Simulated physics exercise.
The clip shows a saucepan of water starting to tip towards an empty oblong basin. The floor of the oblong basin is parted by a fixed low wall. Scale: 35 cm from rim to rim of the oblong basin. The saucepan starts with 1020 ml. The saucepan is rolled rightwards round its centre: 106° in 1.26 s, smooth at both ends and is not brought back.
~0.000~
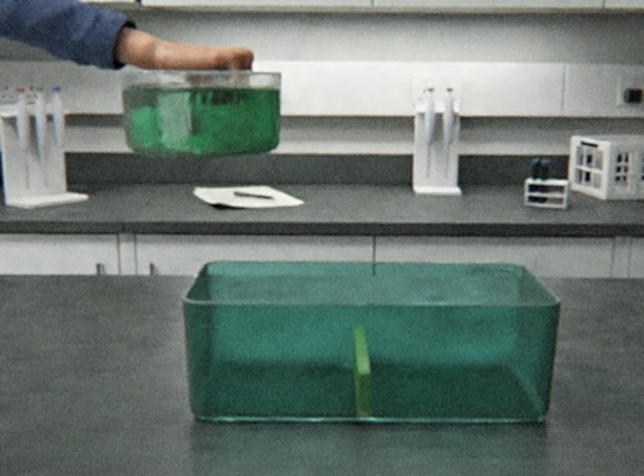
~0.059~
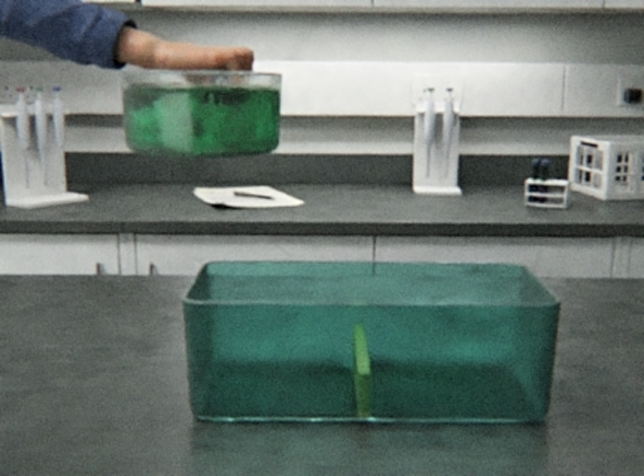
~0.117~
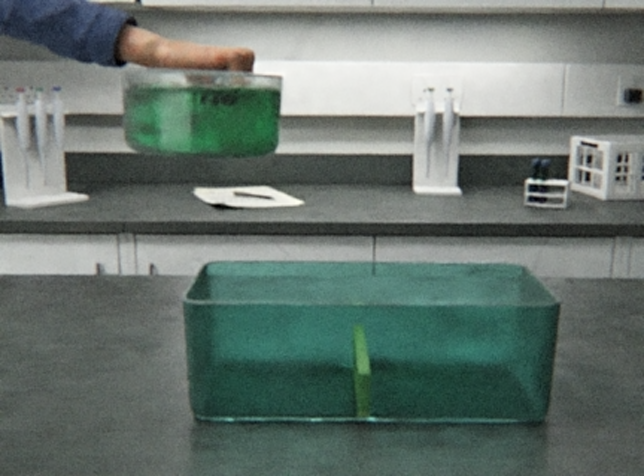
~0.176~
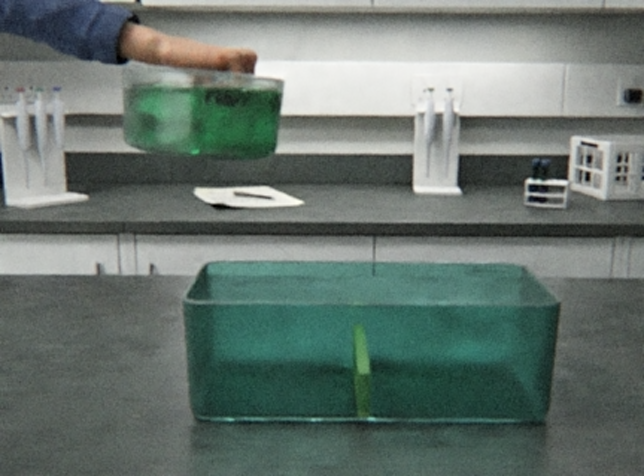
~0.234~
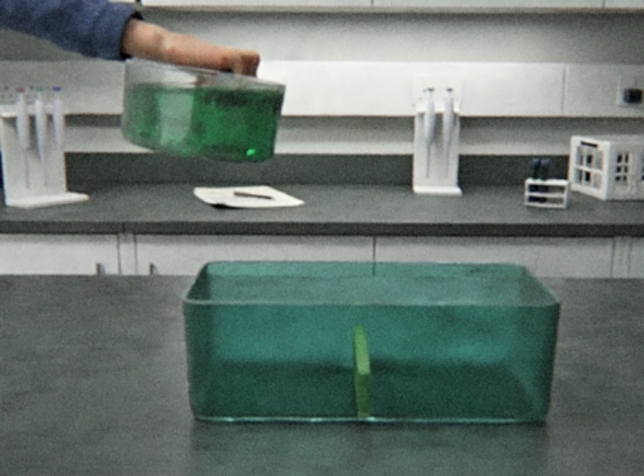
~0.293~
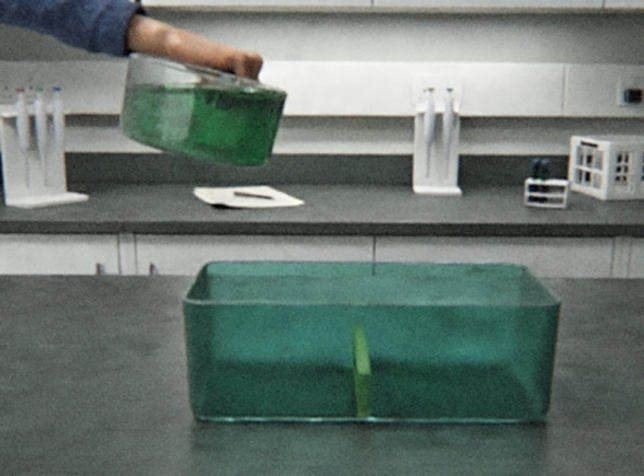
A hand in a blue sleeve at upper left holds a clear, round saucepan of green water above a grey laboratory bench, seen from the front by a still camera. Below it to the right sits an empty teal oblong basin with a short yellow-green wall inside, before white pipette racks on a back counter. The saucepan, level at first, slowly tilts rightwards while its water surface stays nearly level.
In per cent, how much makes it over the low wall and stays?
Roughly 49 per cent is past the wall.
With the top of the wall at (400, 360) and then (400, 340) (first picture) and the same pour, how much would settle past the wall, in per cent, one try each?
First 10, then 5 per cent.
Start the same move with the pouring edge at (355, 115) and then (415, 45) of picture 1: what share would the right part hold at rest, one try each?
In turn about 90 and 85 per cent.
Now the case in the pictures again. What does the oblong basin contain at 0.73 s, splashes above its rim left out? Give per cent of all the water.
Some 16 per cent.
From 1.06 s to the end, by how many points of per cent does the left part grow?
Near 16 in a hundred.
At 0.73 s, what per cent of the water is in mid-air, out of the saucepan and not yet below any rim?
Some 34 per cent.
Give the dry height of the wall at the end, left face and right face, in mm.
Left about 24 mm, right about 26 mm.
After 0.73 s the tilt is 66° and 50 per cent is still to pour, 6 is left of the wall and 10 right of it.
After 1.06 s the tilt is 99° and 9 per cent is still to pour, 33 is left of the wall and 48 right of it.
After 1.39 s the tilt is 106° and 0 per cent is still to pour, 49 is left of the wall and 49 right of it.
After 1.76 s the tilt is 106° and 0 per cent is still to pour, 50 is left of the wall and 49 right of it.
In the end 50 per cent lies left of the wall, 49 right of it and 1 outside.
